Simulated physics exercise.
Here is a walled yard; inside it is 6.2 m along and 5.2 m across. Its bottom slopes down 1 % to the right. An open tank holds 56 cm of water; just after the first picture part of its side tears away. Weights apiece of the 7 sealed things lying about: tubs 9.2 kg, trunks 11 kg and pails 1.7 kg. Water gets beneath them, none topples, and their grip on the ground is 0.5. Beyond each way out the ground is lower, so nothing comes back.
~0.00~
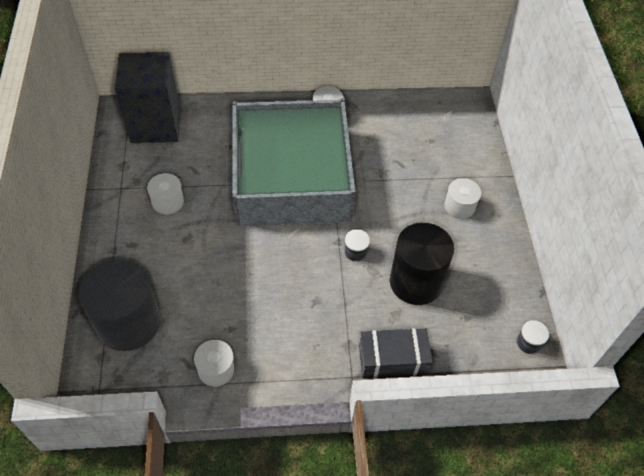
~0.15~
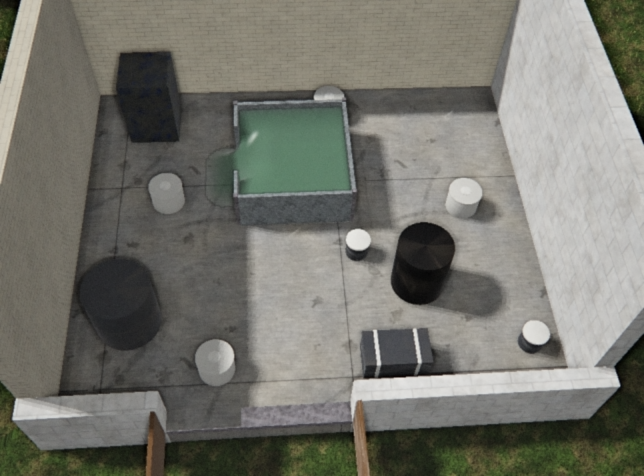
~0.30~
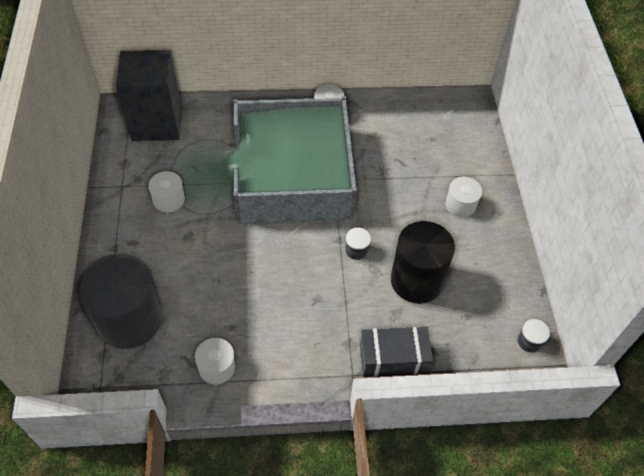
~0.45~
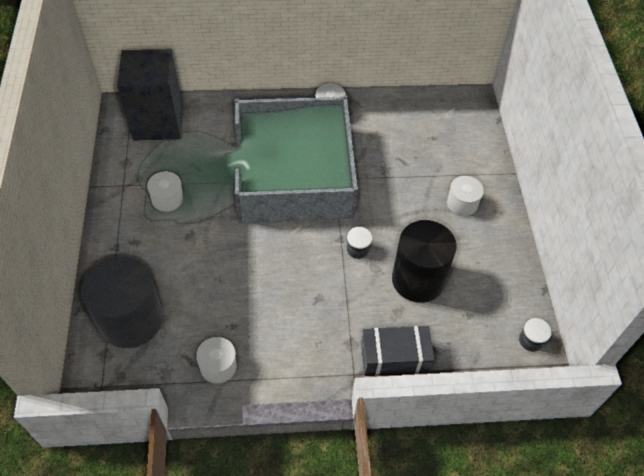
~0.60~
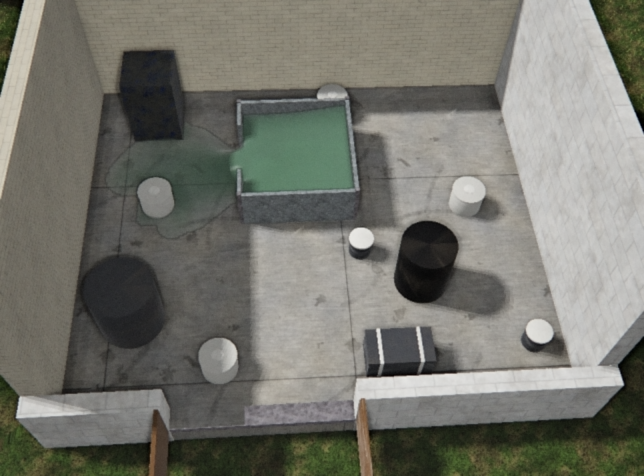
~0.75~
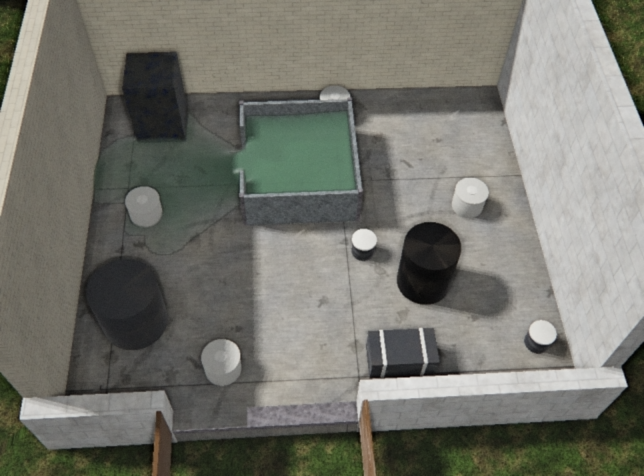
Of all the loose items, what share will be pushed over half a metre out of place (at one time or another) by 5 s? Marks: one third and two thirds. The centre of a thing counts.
Share: Not even a third.
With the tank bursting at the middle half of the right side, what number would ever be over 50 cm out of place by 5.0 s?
In that case 4 of them.
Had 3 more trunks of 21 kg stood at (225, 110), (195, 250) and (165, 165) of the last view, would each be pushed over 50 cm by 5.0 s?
In that order: Past it, over, more.
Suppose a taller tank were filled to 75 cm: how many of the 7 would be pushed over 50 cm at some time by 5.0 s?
Then 4.
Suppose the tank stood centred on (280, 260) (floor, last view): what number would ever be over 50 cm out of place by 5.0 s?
In that case 1 of them.
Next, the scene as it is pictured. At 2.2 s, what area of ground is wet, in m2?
Some 10.0 m2.
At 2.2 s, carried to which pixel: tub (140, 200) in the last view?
Around (88, 282).
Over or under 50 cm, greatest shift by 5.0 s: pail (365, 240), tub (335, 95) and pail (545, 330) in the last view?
In that order: Under, past it, less.
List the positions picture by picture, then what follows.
A tub at (164, 186), on the bottom; a trunk at (396, 347) rests on the ground; 2.3 m2 under water; 0 of 7 have shifted, in the first picture.
A tub at (165, 186) rests on the ground; a trunk at (397, 347), on the bottom; 2.8 m2 under water; 0 of 7 have shifted, in the second picture.
A tub at (165, 184), on the bottom; a trunk at (397, 345) rests on the ground; 3.3 m2 under water; 0 of 7 have shifted, in the third picture.
A tub at (164, 185) rests on the ground, 4 cm from its start; a trunk at (398, 344) rests on the ground; 3.9 m2 under water; 0 of 7 have shifted, in the fourth picture.
A tub at (154, 191), on the bottom, 21 cm from its start; a trunk at (400, 345), on the bottom; water covers 4.6 m2; 1 of 7 have shifted, in the fifth picture.
A tub at (142, 200), on the bottom, 44 cm from its start; a trunk at (403, 346), on the bottom; water covers 5.4 m2; 1 of 7 have shifted, in the sixth picture.
After 1.1 s 1 of 7 are over 50 cm from their spots; 0 afloat.
After 2.2 s 1 of 7 are over 50 cm from their spots; 1 afloat.
After 3.5 s 1 of 7 are over 50 cm from their spots; 1 afloat.
After 5.0 s 2 of 7 are over 50 cm from their spots, and 2 have been at some point; 1 afloat.
